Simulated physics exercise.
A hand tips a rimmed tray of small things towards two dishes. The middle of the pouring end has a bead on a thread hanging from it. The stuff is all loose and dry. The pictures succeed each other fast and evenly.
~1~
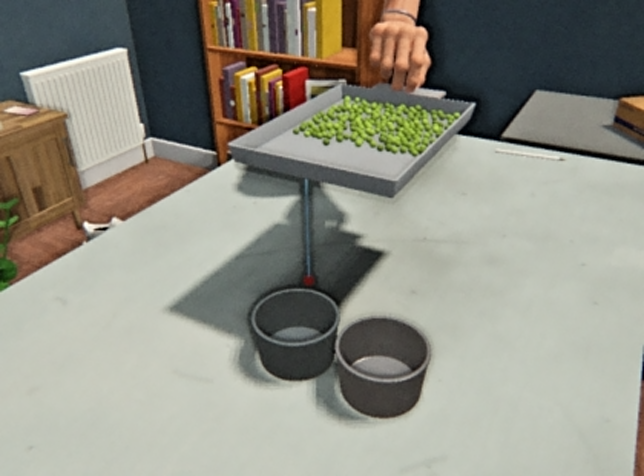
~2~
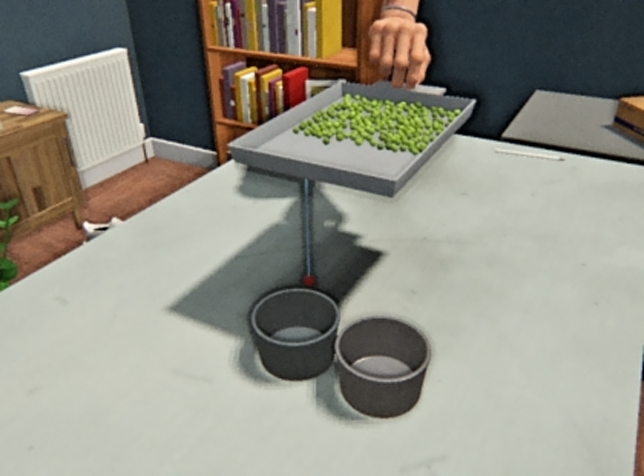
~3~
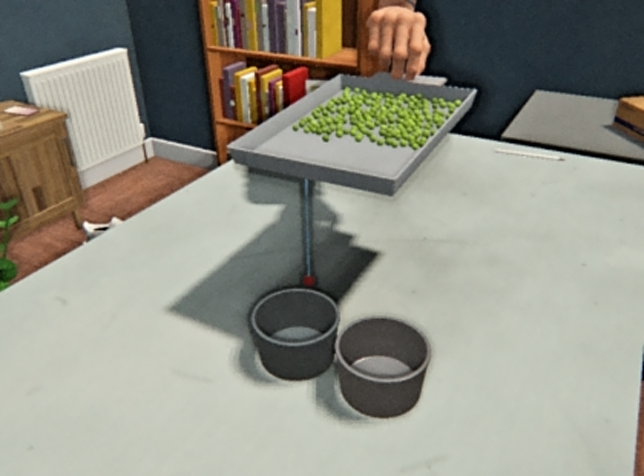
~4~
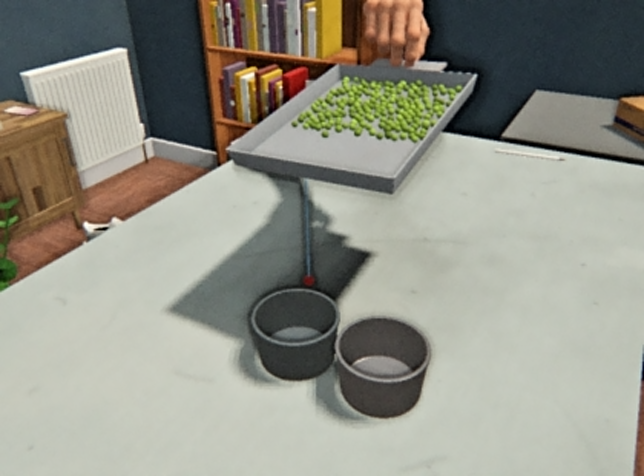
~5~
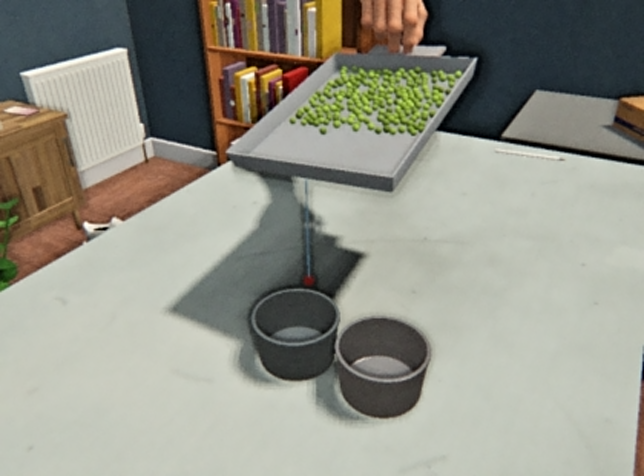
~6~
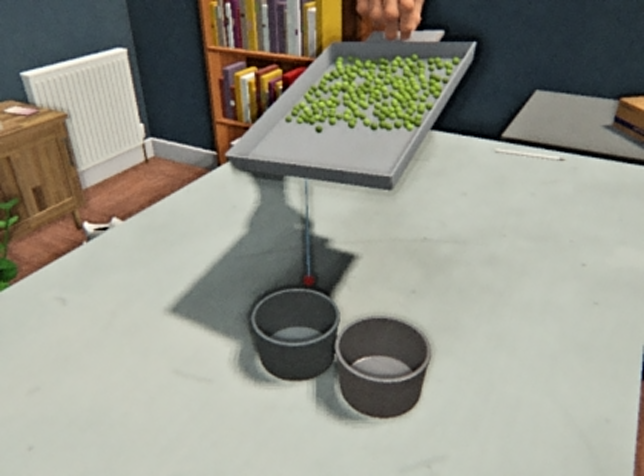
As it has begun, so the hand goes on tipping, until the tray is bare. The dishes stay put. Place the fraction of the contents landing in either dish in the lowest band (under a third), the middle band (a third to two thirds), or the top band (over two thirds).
It goes in the lowest band.
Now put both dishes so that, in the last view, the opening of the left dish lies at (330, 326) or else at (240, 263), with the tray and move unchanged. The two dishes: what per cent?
The first position comes out at 0 per cent, the other at 40 per cent.
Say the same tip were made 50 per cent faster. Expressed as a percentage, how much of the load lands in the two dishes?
Result: About 10 per cent.
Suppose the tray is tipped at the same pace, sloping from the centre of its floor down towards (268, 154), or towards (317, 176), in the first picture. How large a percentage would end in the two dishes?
Respectively 0 % and 70 %.
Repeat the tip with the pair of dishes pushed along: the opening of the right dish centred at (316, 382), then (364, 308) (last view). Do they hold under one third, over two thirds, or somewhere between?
Run 1 - less than a third; run 2 - under a third.
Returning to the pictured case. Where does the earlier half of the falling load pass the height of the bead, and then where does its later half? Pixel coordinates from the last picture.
The opening part goes through (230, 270); what follows goes through (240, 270).
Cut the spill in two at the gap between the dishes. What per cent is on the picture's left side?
About 100 percent.
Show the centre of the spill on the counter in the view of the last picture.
Look around (206, 331) in the last picture.
Soon after the last picture, tray tipped steeply; most on the tray; a stray few in the left dish; a small part outside both; a small part in the air.
A little later, tray tipped right over; about half on the tray; a stray few in the left dish; about a third outside both; a small part in the air.
Later still, tray tipped past a quarter turn; a small part in the left dish; most outside both.
At rest, tray tipped past a quarter turn; none in the right dish; a small part in the left dish; most outside both.
